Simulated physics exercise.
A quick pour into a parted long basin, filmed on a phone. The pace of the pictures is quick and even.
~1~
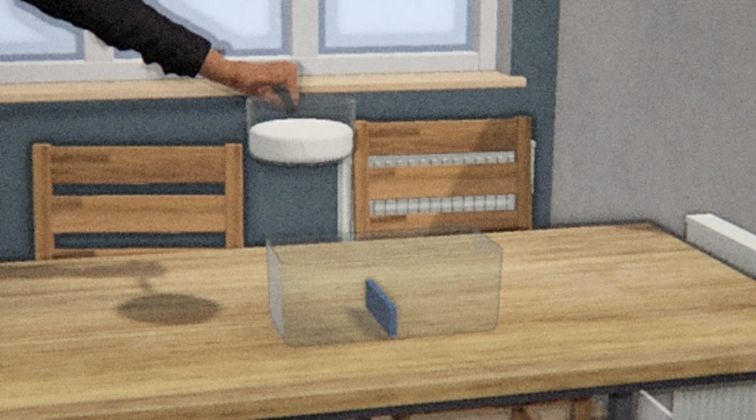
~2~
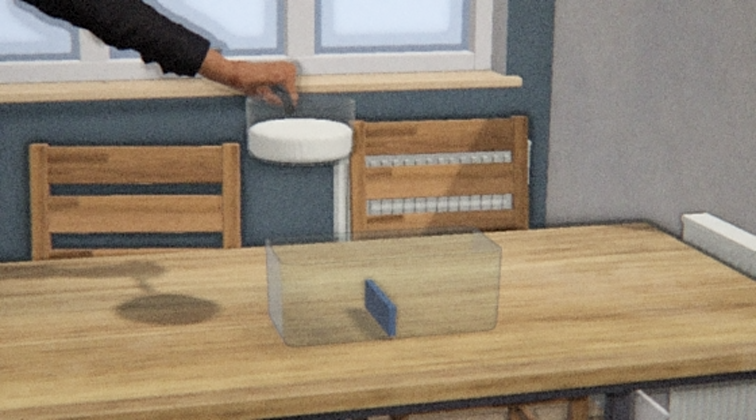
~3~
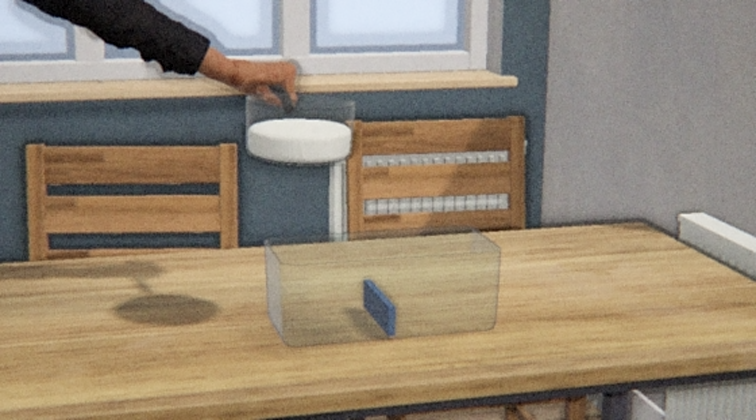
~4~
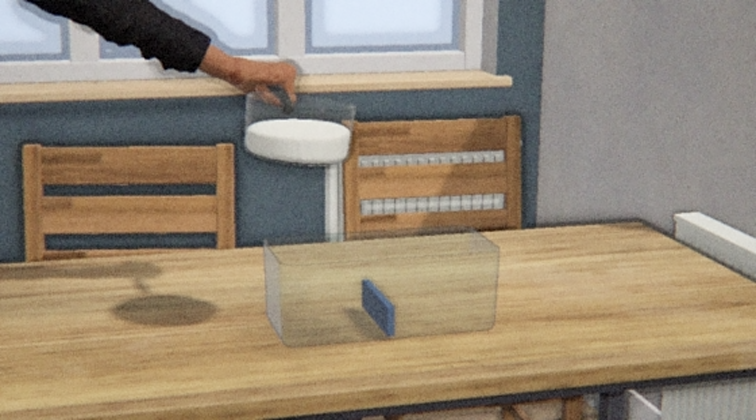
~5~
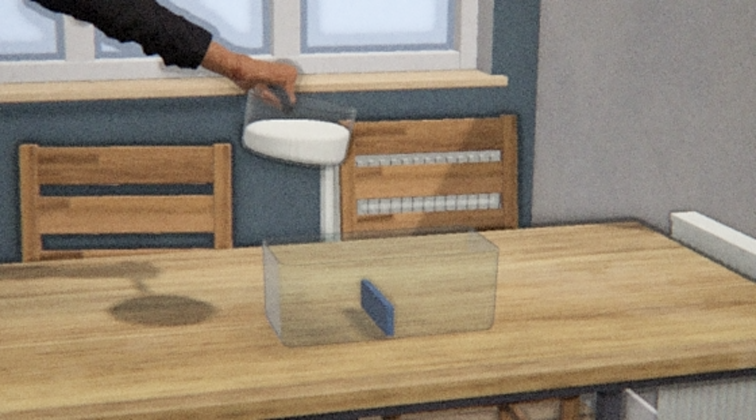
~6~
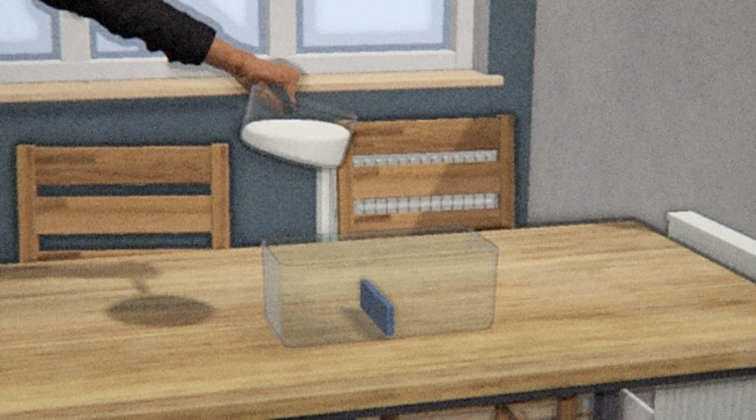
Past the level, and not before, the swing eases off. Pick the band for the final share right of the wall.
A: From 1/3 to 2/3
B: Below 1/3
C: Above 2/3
(A) From 1/3 to 2/3.
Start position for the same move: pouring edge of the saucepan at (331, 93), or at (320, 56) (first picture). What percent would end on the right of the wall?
In order, roughly 20 percent and 15 percent.
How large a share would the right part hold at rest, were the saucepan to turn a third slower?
It comes to near 65 per cent.
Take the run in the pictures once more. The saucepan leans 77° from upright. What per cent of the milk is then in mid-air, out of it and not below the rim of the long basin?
Roughly 40 percent.
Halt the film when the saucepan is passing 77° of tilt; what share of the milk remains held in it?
Near 55 in a hundred still remains.
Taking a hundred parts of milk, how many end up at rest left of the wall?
Roughly 45 %.
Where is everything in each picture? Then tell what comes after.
In the first frame, tilt 0°; pouring edge (353, 100); surface from (250, 130) to (350, 126); the long basin's rim runs from (274, 253) to (488, 239); the wall's top is at (381, 294).
In the second frame, tilt 1°; pouring edge (353, 101); surface from (250, 130) to (349, 126).
In the third frame, tilt 3°; pouring edge (353, 103); surface from (249, 130) to (348, 127).
In the fourth frame, tilt 6°; pouring edge (353, 106); surface from (248, 130) to (347, 127).
In the fifth frame, tilt 11°; pouring edge (353, 111); surface from (246, 129) to (347, 128).
In the sixth frame, tilt 17°; pouring edge (354, 116); surface from (245, 128) to (347, 129).
A moment on, the saucepan is tipped on its side and 57 per cent is still to pour, 2 is left of the wall and 3 right of it.
Next, the saucepan is tipped right over and 10 per cent is still to pour, 21 is left of the wall and 52 right of it.
Then the saucepan is tipped right over and 0 per cent is still to pour, 46 is left of the wall and 52 right of it.
Later the saucepan is tipped right over and 0 per cent is still to pour, 46 is left of the wall and 53 right of it.
In the end 46 per cent lies left of the wall, 53 right of it and 1 outside.
